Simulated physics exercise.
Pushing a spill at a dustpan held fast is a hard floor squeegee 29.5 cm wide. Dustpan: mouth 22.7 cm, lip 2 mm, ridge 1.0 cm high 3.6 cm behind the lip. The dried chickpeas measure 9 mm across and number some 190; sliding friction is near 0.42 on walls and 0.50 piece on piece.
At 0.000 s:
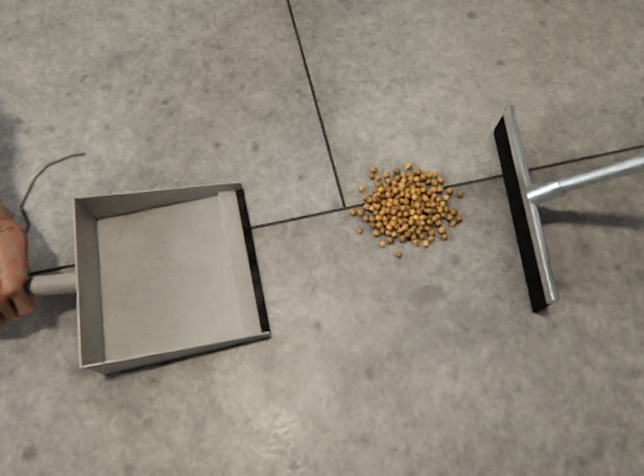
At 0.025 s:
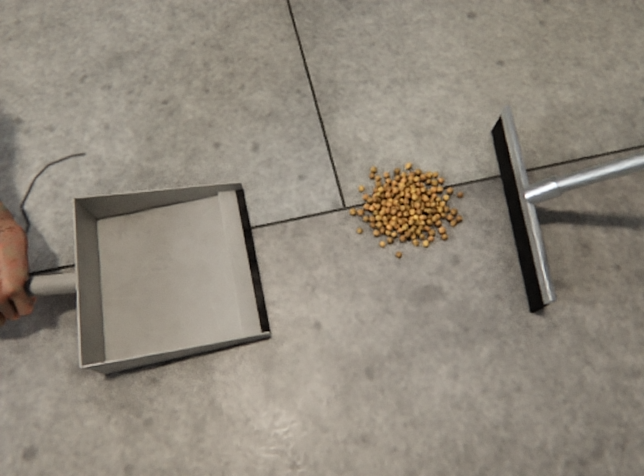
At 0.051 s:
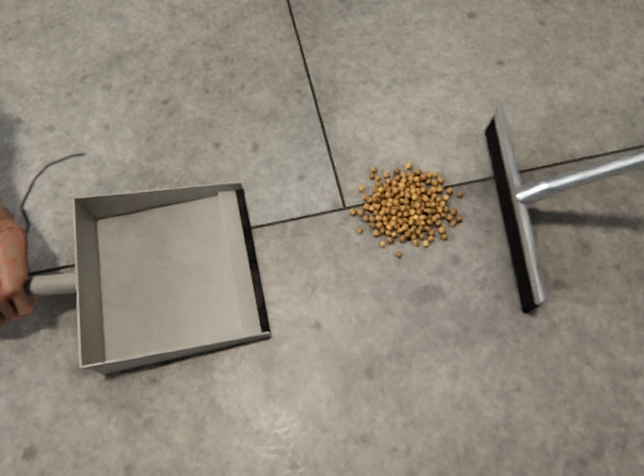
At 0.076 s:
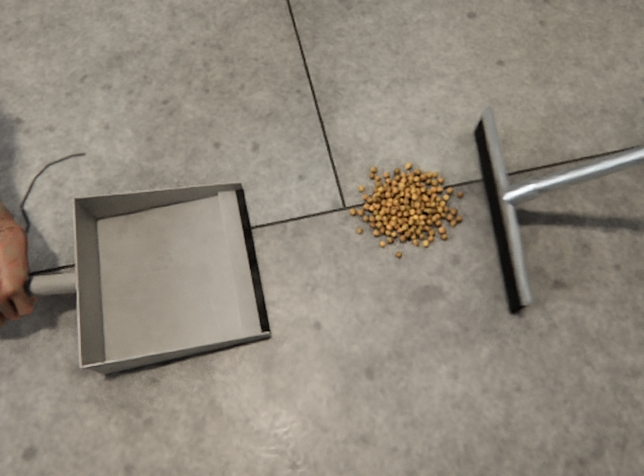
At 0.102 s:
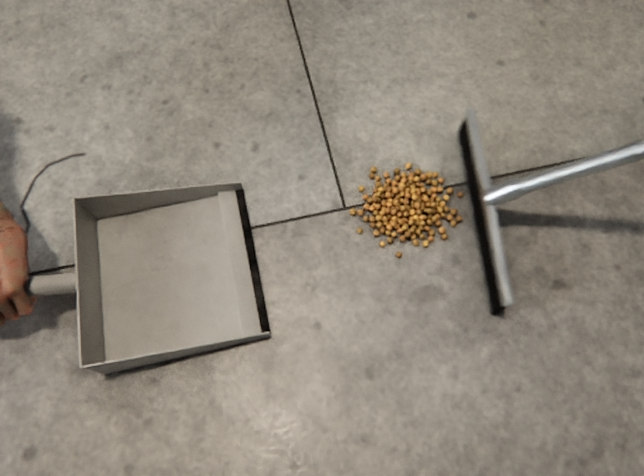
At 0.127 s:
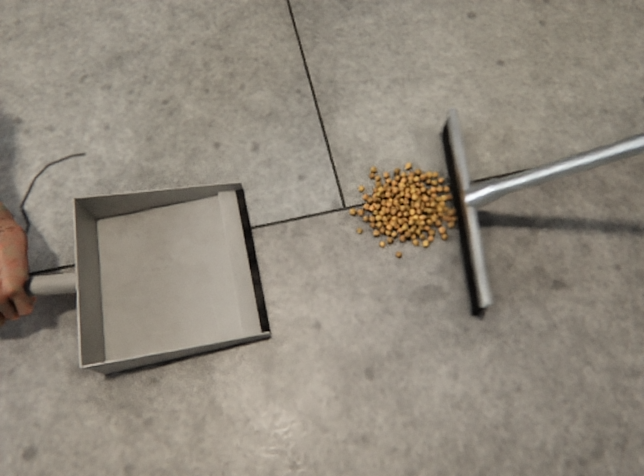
On a grey floor, a squeegee slides left and meets a pile of chickpeas.
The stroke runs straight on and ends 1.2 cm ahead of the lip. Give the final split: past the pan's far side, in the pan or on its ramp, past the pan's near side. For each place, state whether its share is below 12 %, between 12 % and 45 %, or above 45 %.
As I see it, far side: It gets a decent chunk; pan: It gets a decent chunk; near side: It gets a trickle.
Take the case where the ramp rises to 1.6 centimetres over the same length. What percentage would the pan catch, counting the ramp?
Estimated share: Around 30 in a hundred.
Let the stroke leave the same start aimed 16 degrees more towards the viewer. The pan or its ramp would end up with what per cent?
I'd put it at close to 35 percent.
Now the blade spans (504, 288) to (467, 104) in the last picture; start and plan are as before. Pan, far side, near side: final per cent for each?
The pan gets 20, the far side 55 and the near side 0.
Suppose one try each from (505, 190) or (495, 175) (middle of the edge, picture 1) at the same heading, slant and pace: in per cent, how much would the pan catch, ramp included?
The two tries give about 40 % and about 40 %.
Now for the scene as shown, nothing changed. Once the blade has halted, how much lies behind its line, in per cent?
0 %.
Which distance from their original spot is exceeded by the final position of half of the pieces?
That distance is around 26 cm.
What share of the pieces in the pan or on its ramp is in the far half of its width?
Something like 80 in a hundred.
Then, at 0.26 s, middle of the blade 16 cm from the lip; 0 % over the lip, far side 15 %, near side 0 %.
Then, at 0.35 s, middle of the blade 6 cm from the lip; 0 % over the lip, far side 20 %, near side 0 %.
After 0.57 s, middle of the blade 4 cm from the lip; 35 % over the lip, far side 30 %, near side 0 %.
In the end, at 1.2 s, far side 30 %, pan 35 %, near side 0 %, in front of the lip or behind the blade 40 %.
